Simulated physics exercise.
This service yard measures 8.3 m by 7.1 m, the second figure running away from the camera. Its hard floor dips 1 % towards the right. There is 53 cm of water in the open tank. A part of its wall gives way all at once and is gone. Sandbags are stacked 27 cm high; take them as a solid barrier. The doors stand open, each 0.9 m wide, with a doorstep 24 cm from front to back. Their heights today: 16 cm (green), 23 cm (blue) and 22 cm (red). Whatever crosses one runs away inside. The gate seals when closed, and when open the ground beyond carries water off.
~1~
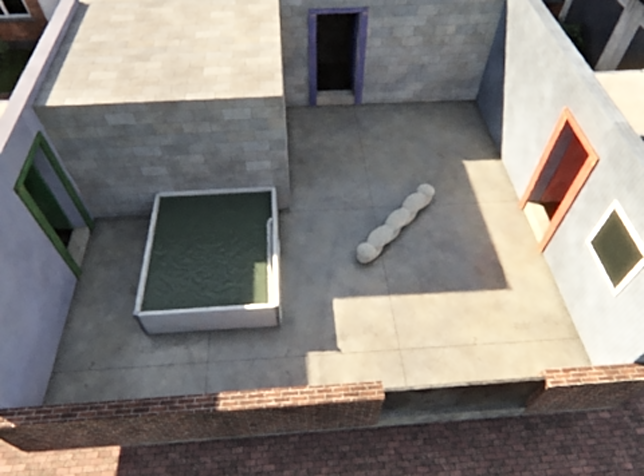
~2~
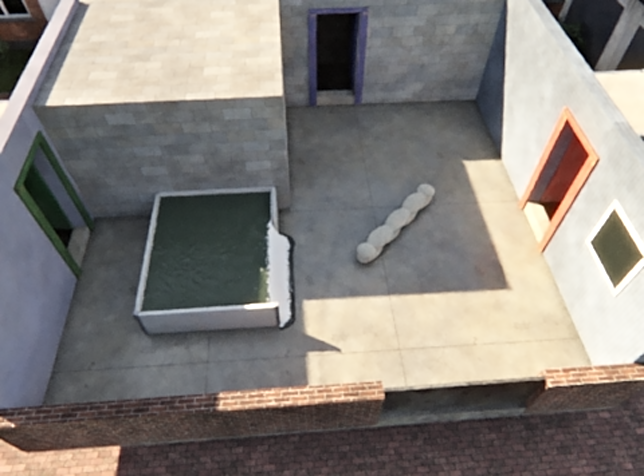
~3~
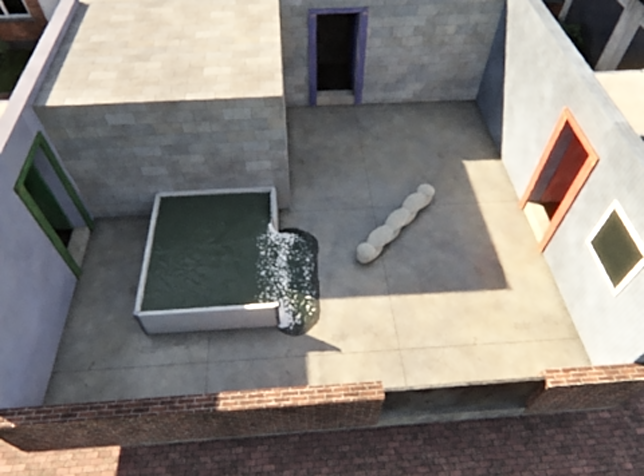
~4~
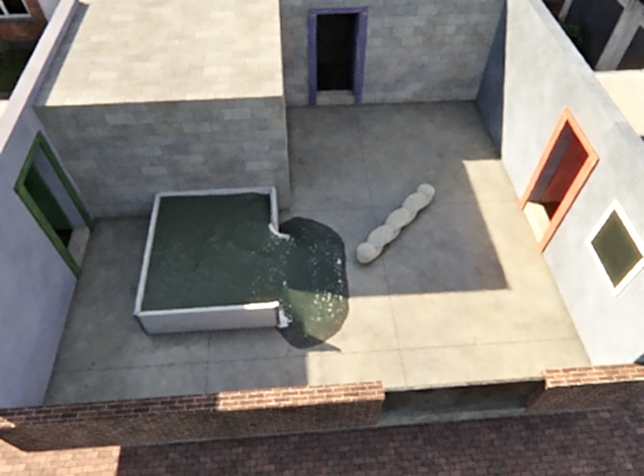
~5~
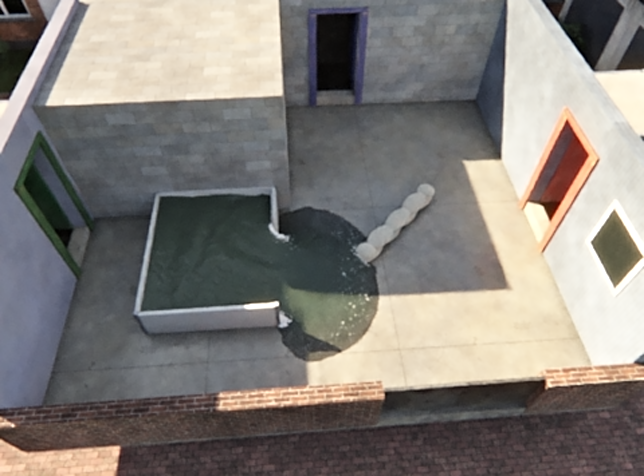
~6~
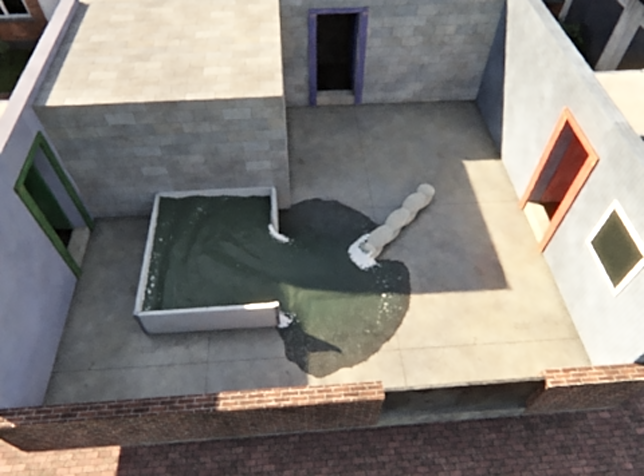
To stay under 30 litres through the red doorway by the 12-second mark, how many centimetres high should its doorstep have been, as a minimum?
About 7 cm.
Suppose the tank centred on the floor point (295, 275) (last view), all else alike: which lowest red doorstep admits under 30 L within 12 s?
About 12.0 cm.
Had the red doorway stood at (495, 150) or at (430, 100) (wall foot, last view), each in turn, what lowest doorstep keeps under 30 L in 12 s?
About 10.5 and 13.0 cm.
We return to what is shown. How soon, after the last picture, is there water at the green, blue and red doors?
Arrival: Green not within the 12 s, blue 3.2 s, red 1.6 s.
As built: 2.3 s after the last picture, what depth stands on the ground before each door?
Depths in cm: Green 0, blue 0, red 11.
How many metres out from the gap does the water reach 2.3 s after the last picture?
Some 6.6 m out.
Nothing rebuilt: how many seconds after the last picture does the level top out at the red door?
Near 3.5 s.
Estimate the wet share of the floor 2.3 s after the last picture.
About 55 per cent.
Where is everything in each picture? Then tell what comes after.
Still water, 53 cm deep, in the open tank at (213, 247); the red door at (551, 190) is dry, in the first frame.
The gap is at (275, 273), the front 0.3 m out at (289, 252); the back of the open tank holds 53 cm, in the second frame.
Water pours out at (275, 274) and has run 0.7 m, to (313, 259); about 9 cm deep outside, 53 cm at the back, in the third frame.
The front is at (344, 292), 1.2 m from the gap at (275, 274); 2.3 m2 of floor is wet, 53 cm left at the back, in the fourth frame.
The gap is at (275, 274), the front 1.6 m out at (373, 299); the back of the open tank holds 52 cm, in the fifth frame.
The gap is at (275, 274), the front 2.2 m out at (404, 279); the back of the open tank holds 47 cm; 2.8 m in a straight line remain to the red door at (551, 190), in the sixth frame.
Then, 0.7 s after the last picture water covers 25 % of the floor, deepest (33 cm) near (357, 262); it has not reached the red door.
Then, 2.3 s after the last picture water covers 55 % of the floor, deepest (40 cm) near (597, 374); 11 cm at the red door, 0 litres in over its 22 cm doorstep.
Then, 11.3 s after the last picture water covers 85 % of the floor, deepest (13 cm) near (514, 208); 8 cm at the red door, 0 litres in over its 22 cm doorstep.
At the red door as built, the water peaked near 13 cm, 3.5 s after the last picture.
Run again over the same 12 s with other heights there, 37 litres in over 6.5 cm, 23 litres over 7.5 cm. The limit of 30 litres is kept from about 7 cm up.
